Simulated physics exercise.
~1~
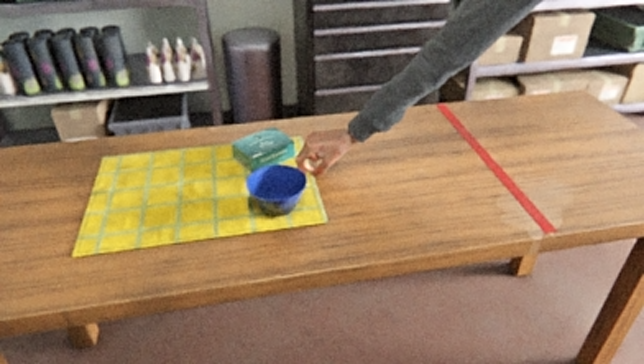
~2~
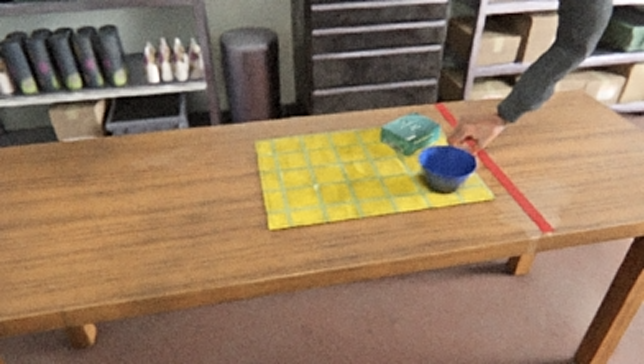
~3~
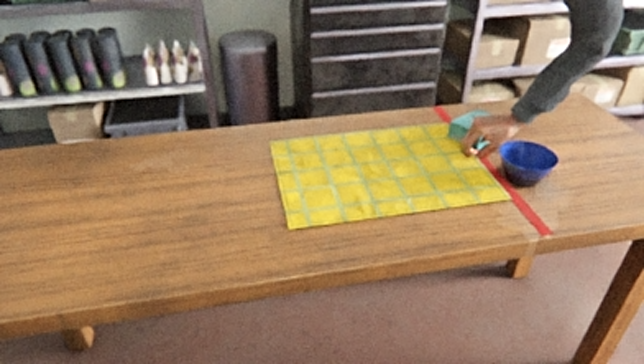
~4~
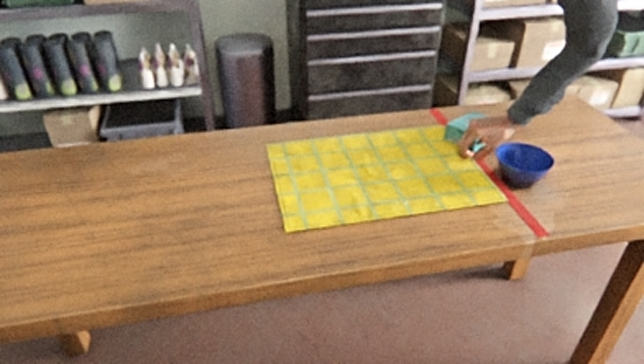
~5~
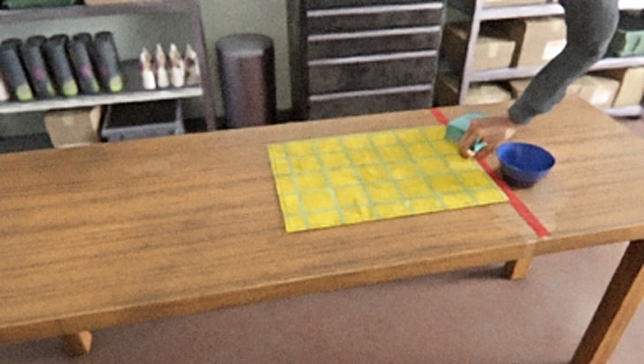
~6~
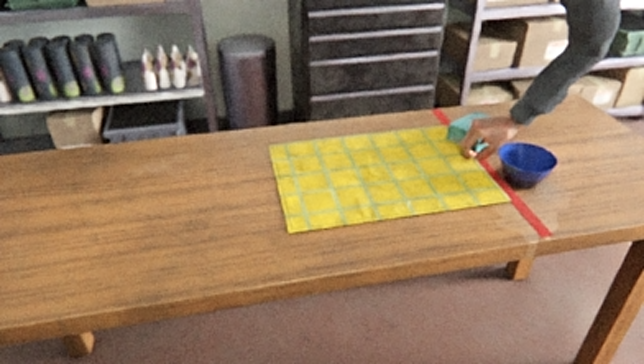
A hand pulled a yellow place mat carrying a turquoise packet and a blue bowl rightward along a wooden workbench, then stopped with its edge at the red tape, and both items slid off the front, ending up just beyond the mat.
